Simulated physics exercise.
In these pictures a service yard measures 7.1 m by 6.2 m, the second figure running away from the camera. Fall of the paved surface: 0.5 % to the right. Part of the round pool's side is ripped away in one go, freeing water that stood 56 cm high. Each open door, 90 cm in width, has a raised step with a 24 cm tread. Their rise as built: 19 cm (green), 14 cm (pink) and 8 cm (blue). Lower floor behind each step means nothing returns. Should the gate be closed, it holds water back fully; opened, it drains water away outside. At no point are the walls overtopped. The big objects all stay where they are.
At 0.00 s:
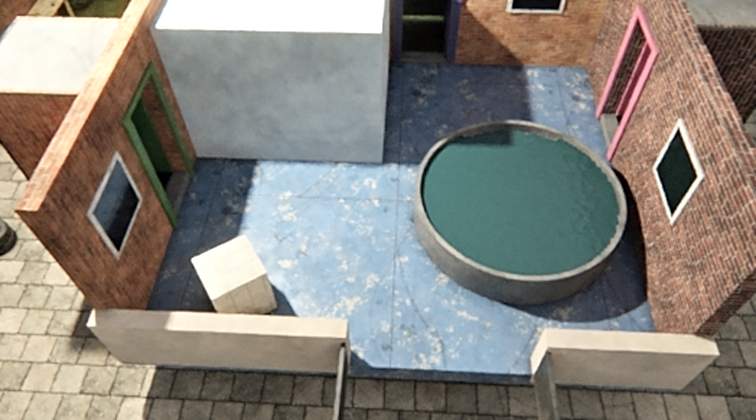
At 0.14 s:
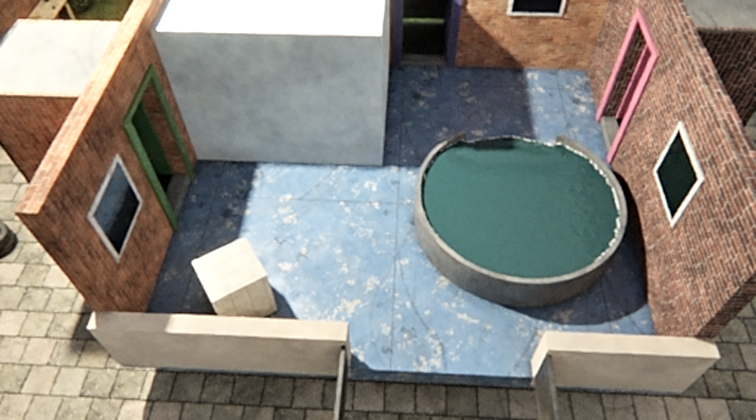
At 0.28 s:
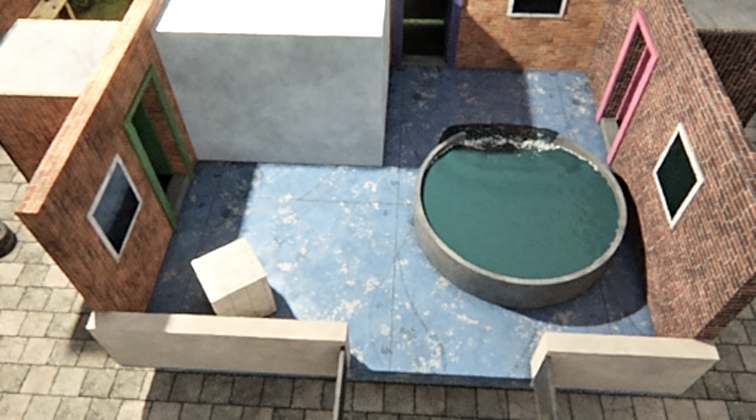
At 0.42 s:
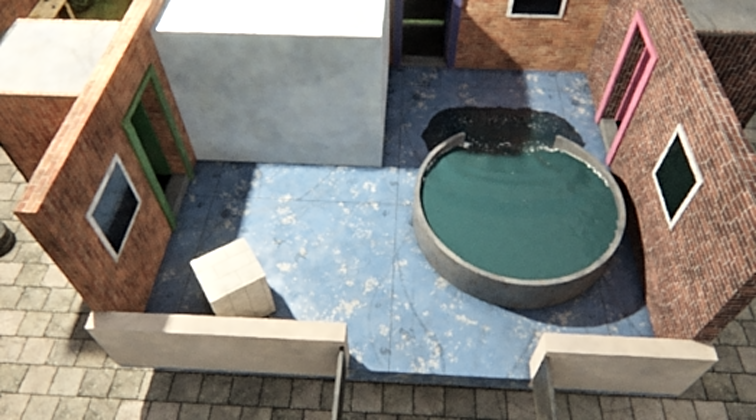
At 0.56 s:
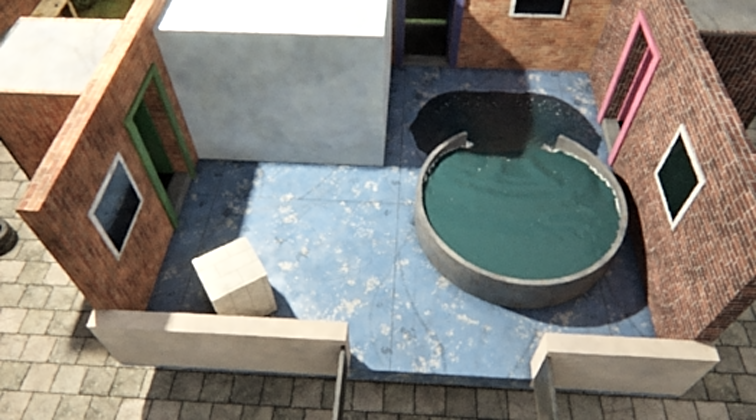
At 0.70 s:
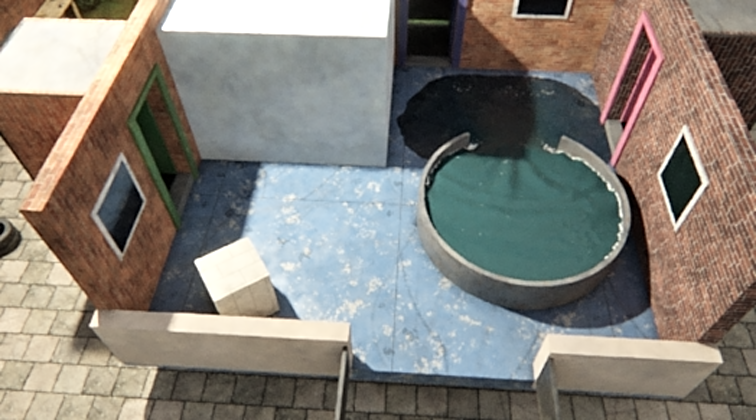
The footage shows a round pool of dark green water in a walled yard with blue paving; its far side breaks open, and water pours through the gap, spreading in a widening dark patch across the floor behind it.
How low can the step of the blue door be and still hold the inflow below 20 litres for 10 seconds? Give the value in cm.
No lower than about 26 cm.
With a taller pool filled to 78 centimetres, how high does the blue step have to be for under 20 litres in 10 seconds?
In that case, roughly 38 cm.
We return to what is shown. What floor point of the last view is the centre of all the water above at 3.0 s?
Look at about (510, 161) in the last view.
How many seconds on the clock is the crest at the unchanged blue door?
Peak time: About 2.6 s.
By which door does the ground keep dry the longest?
Green.
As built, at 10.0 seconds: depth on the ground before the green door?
Some 2.5 centimetres.
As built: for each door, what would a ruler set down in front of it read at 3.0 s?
In cm - green: 0, pink: 14, blue: 26.
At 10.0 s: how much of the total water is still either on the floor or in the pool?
Close to 82 per cent is still present.
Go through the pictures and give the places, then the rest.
In the first frame, the round pool at (518, 195) is whole and still, 56 cm deep; the blue door at (426, 18) is dry.
In the second frame, the front is at a hidden place, 0.3 m from the gap on the far side; 0.3 m2 of floor is wet, 56 cm left at the back.
In the third frame, the front is at (455, 129), 0.7 m from the gap on the far side; 1.3 m2 of floor is wet, 56 cm left at the back.
In the fourth frame, the front is at (450, 112), 1.2 m from the gap on the far side; 2.7 m2 of floor is wet, 56 cm left at the back.
In the fifth frame, the gap is on the far side, the front 1.6 m out at (455, 95); the back of the round pool holds 56 cm.
In the sixth frame, the front is at (448, 79), 2.2 m from the gap on the far side; 6.3 m2 of floor is wet, 56 cm left at the back; 0.5 m in a straight line remain to the blue door at (432, 23).
After 1.4 s water covers 30 % of the floor, deepest (34 cm) near (496, 71); 12 cm at the blue door, 8 litres in over its 8 cm step.
After 3.0 s water covers 35 % of the floor, deepest (34 cm) near (496, 71); 26 cm at the blue door, 136 litres in over its 8 cm step.
After 10.0 s water covers 90 % of the floor, deepest (16 cm) near (581, 175); 15 cm at the blue door, 527 litres in over its 8 cm step.
At the blue door as built, the water arrived by 0.9 s and peaked near 27 cm at 2.6 s.
With a step of 23.5 cm, 39 litres would have come in within the 10 s; with 32 cm, 3 litres. So under 20 litres takes about 26 cm.
